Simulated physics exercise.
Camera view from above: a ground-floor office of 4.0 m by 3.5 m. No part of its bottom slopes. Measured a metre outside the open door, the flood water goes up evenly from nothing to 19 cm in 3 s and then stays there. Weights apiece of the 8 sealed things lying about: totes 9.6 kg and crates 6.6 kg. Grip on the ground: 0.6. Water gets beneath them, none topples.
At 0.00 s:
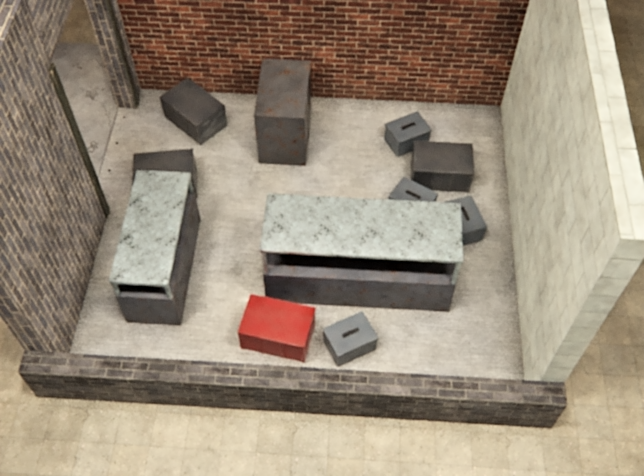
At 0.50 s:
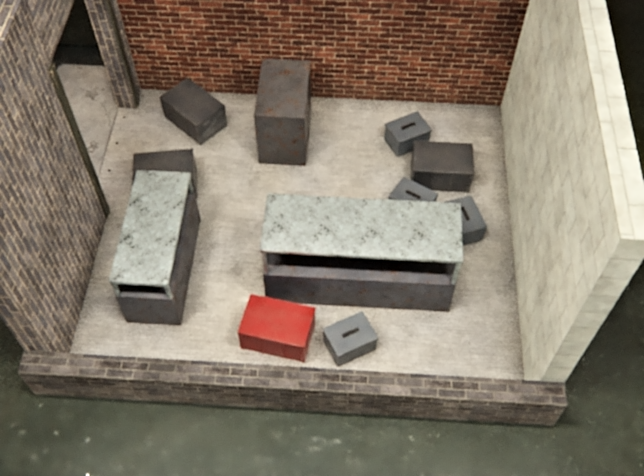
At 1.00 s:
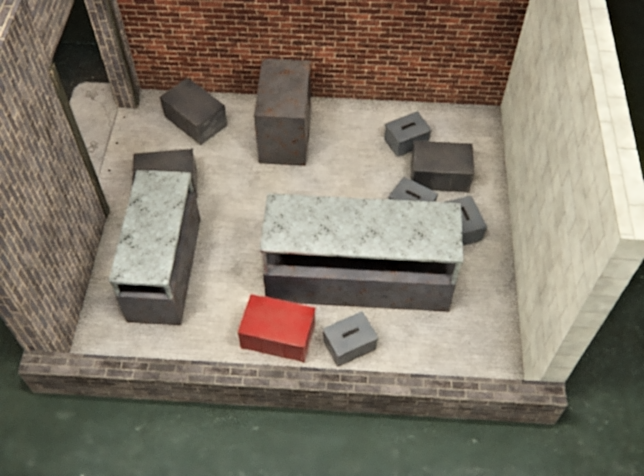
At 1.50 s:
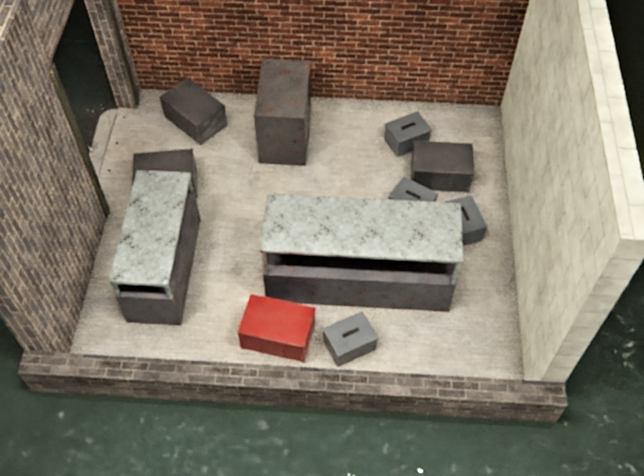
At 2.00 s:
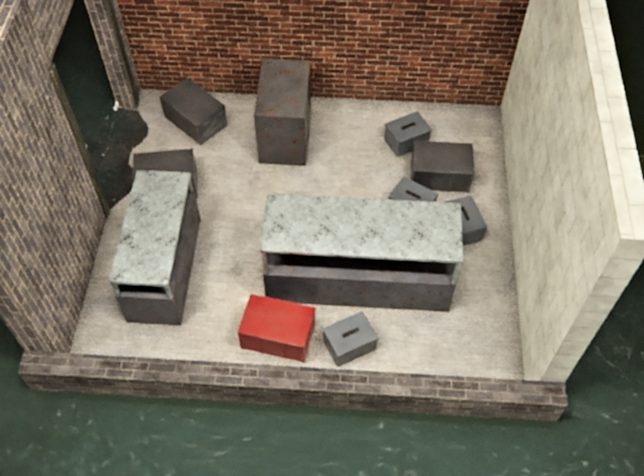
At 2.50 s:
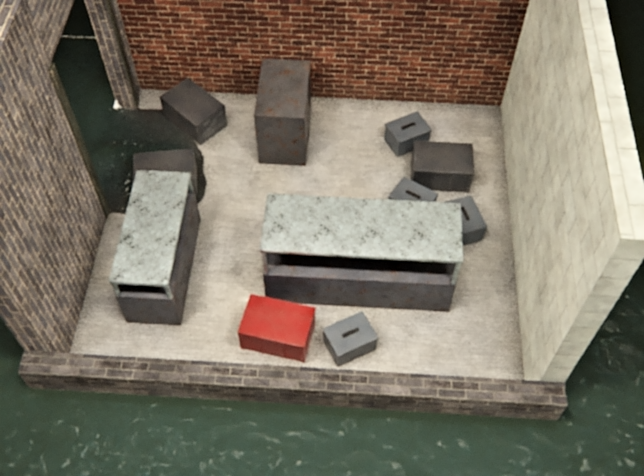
Dark water surrounds the walled room and spreads through the left doorway across the floor.
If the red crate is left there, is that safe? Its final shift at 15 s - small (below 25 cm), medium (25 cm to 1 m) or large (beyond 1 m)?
Medium.
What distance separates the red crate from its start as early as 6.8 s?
It is about 0 cm out of place by then.
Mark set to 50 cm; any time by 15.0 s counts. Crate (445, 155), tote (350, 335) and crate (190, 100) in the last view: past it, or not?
In that order: Past it, past it, short of it.
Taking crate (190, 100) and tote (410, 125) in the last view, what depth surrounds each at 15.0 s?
Depth approx. 15 cm / 17 cm.
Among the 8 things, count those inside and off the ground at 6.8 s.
The count is 4.
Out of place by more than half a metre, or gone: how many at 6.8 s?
The number by then is 3.
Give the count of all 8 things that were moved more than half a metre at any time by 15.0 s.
I count 7 of them.
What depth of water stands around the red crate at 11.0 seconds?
About 10 cm.
After 3.5 s the red crate is near (277, 320), 0.0 m from its start, aground; 0 afloat.
After 6.8 s the red crate is near (277, 320), 0.0 m from its start, aground; 4 afloat.
After 11.0 s the red crate is near (239, 331), 0.3 m from its start, afloat; 8 afloat.
After 15.0 s the red crate is near (199, 324), 0.7 m from its start, afloat; 8 afloat.
